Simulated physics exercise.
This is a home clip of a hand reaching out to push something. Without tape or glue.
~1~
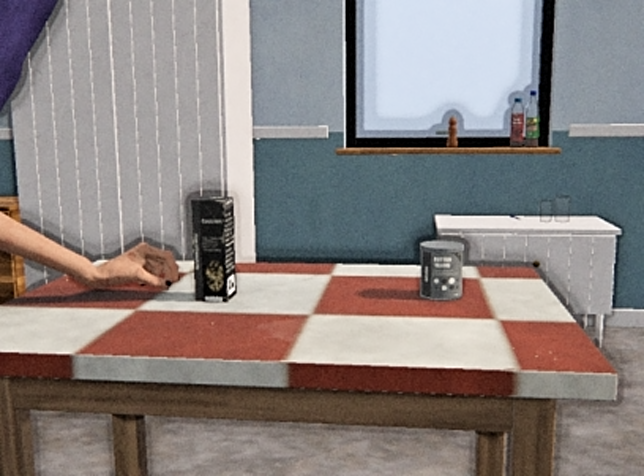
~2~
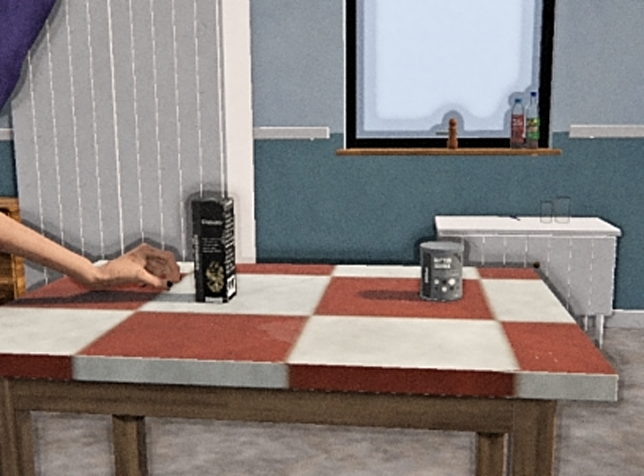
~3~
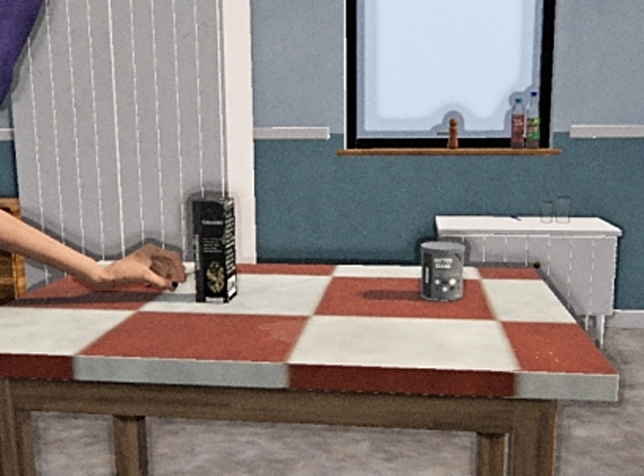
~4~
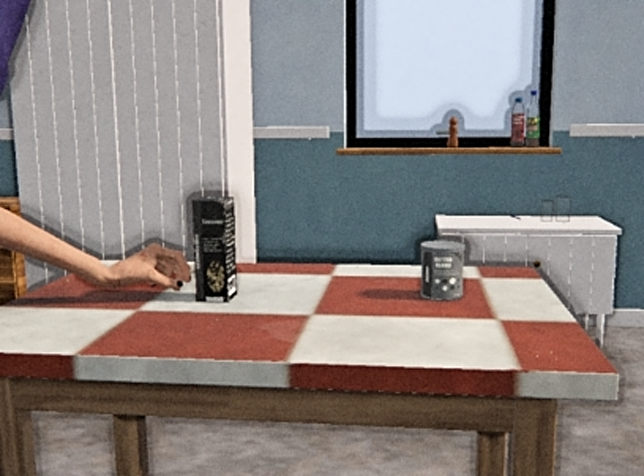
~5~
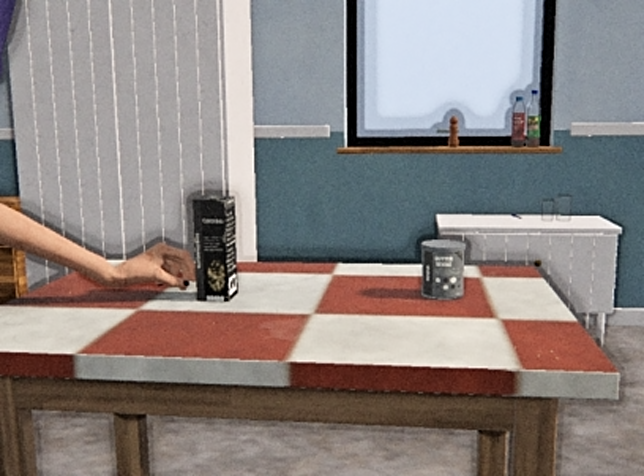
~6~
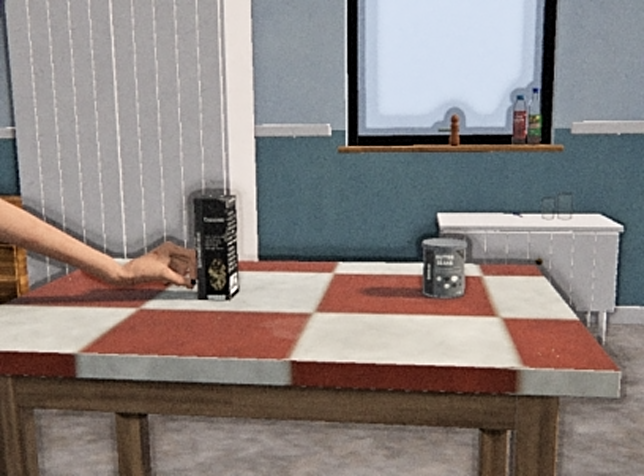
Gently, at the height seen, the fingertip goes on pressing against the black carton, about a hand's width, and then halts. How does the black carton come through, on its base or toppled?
I expect it to stay steady.
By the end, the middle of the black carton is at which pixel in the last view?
Around (283, 248).
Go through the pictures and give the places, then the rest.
The first picture shows black carton (215, 249).
The second picture shows black carton (215, 250).
The third picture shows black carton (215, 250).
The fourth picture shows black carton (215, 249).
The fifth picture shows black carton (216, 248).
The sixth picture shows black carton (217, 247).
Then, 0.30 s past the last view, black carton displaced a little near (233, 247).
Then, 0.60 s past the last view, black carton displaced about its own width near (251, 247).
Then, 1.00 s past the last view, black carton displaced about its own width near (275, 247).
Finally, moved from the start, black carton. Final places as the last picture's camera would see them, black carton near (283, 247).
